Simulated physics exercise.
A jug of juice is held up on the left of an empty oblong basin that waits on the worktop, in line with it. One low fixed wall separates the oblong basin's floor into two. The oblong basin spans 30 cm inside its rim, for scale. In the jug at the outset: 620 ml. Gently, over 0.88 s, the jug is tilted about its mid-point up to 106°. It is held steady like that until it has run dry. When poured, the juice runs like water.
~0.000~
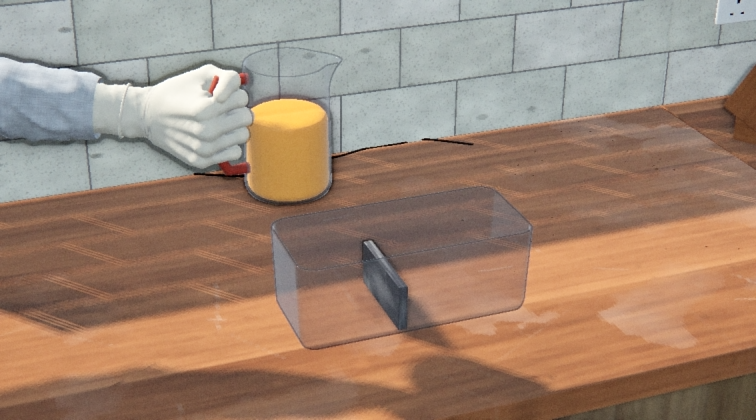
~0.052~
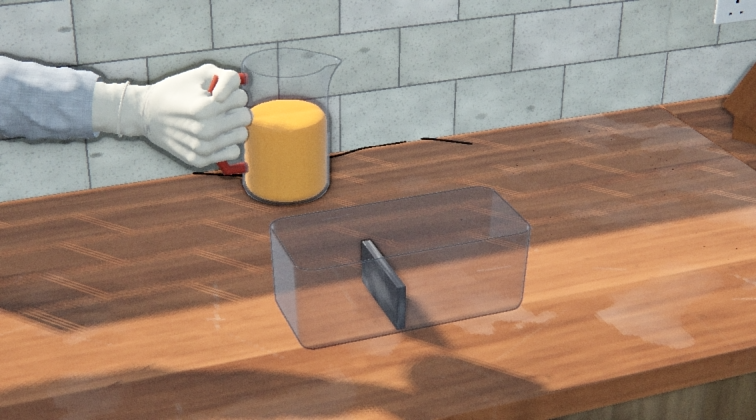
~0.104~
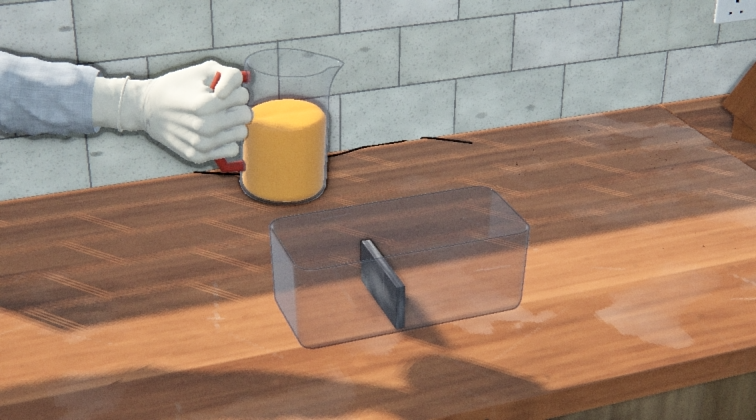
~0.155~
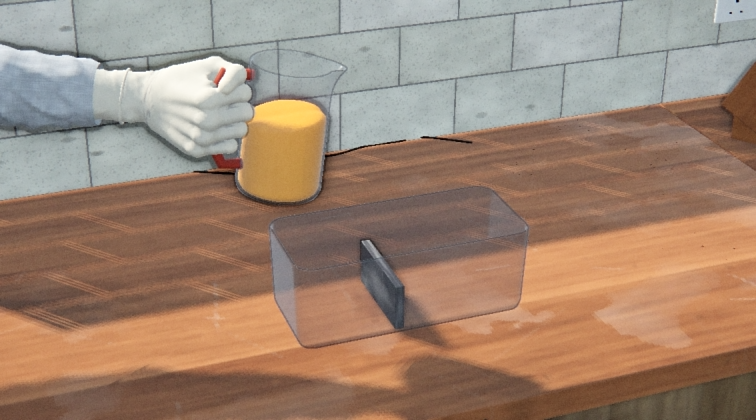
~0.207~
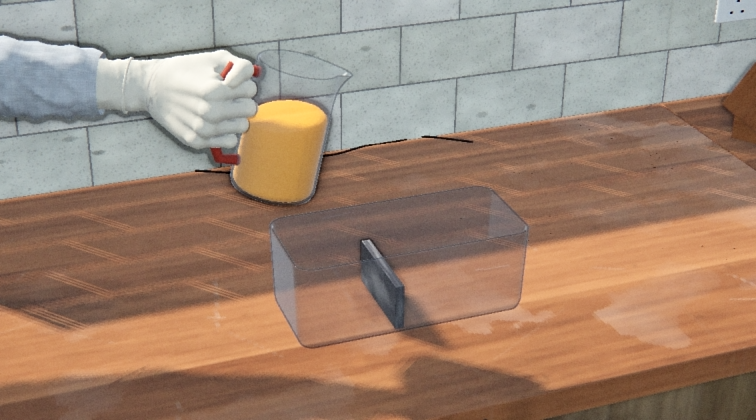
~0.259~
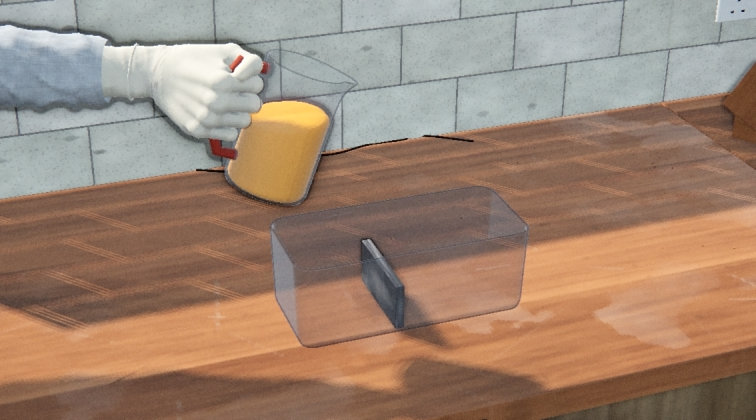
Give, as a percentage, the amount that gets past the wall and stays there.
Past the wall: About 90 %.
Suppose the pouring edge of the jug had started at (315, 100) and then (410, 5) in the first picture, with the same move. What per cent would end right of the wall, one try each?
The first try gives 0 percent and the second 75 percent.
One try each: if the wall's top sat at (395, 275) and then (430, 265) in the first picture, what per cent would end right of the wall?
In order, 75 and 5 per cent.
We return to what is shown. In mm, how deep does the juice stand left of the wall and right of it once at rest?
Final reading - left some 4 mm, right some 26 mm.
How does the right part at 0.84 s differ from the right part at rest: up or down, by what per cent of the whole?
A gain, roughly 58 percent.
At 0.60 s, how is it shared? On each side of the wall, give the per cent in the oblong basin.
0 on the left, 0 on the right, roughly.
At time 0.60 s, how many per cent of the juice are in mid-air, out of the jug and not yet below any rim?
Some 5 per cent.
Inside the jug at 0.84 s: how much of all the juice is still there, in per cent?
Close to 42 percent of the whole amount.
Then, 0.60 s in, the tilt is 81° and 95 per cent is still to pour, 0 is left of the wall and 0 right of it.
Then, 0.84 s in, the tilt is 106° and 43 per cent is still to pour, 1 is left of the wall and 31 right of it.
Then, 1.10 s in, the tilt is 106° and 8 per cent is still to pour, 4 is left of the wall and 79 right of it.
Then, 1.38 s in, the tilt is 106° and 1 per cent is still to pour, 8 is left of the wall and 90 right of it.
Finally, 9 per cent lies left of the wall, 90 right of it and 1 outside.
